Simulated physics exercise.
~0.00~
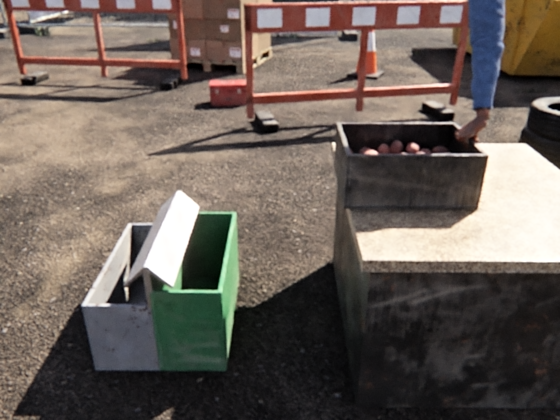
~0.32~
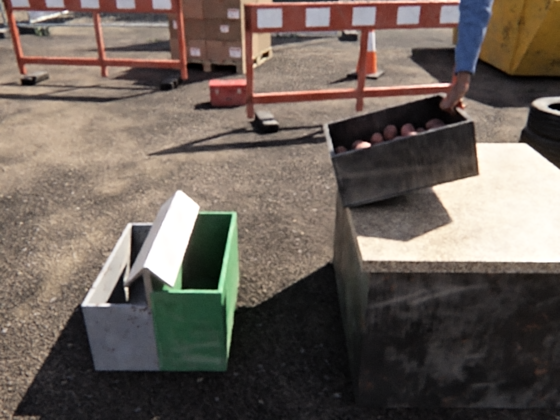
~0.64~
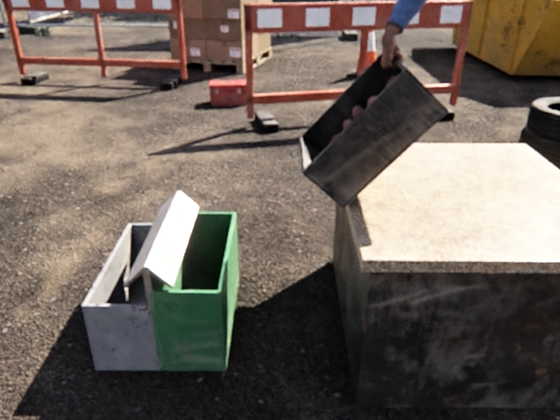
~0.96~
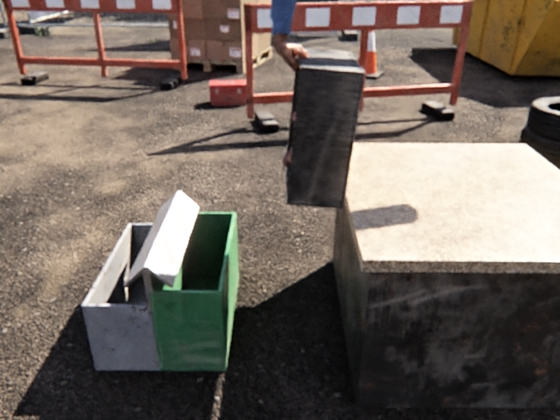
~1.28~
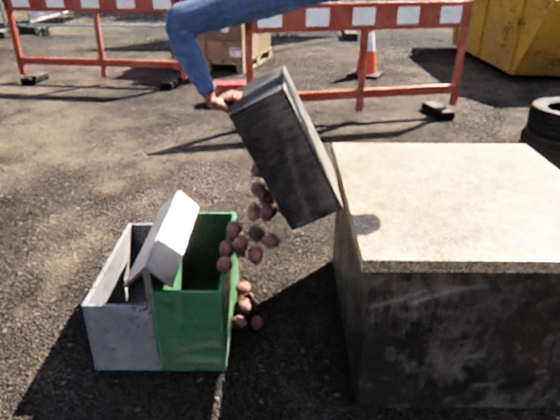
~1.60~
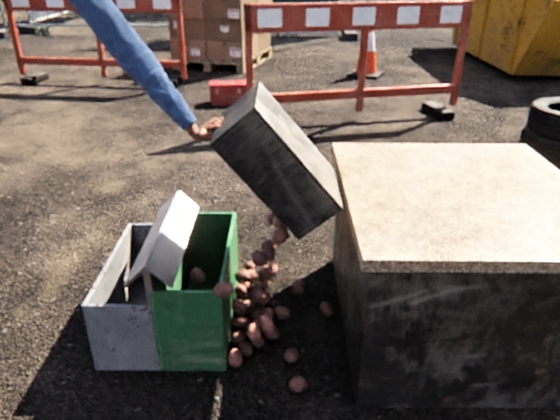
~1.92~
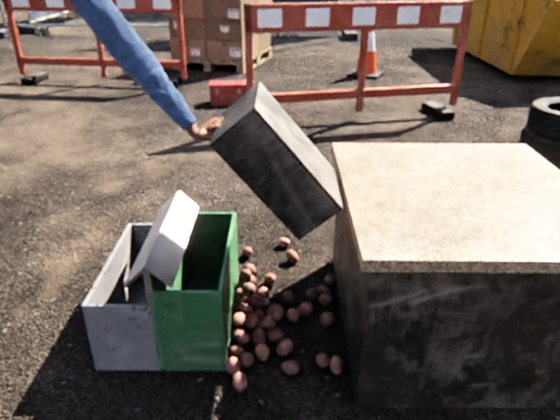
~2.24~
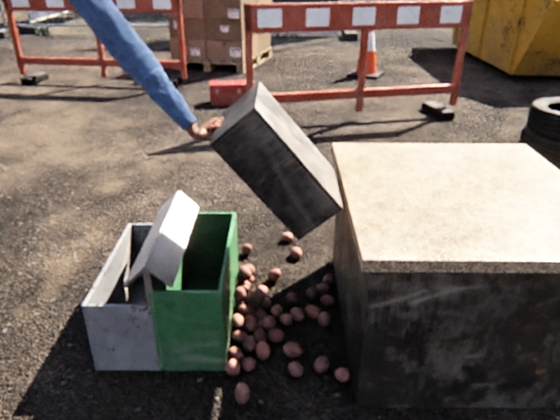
Red potatoes spilling from a black box tipped by a hand, mostly missing the green trough and piling on the ground beside it.
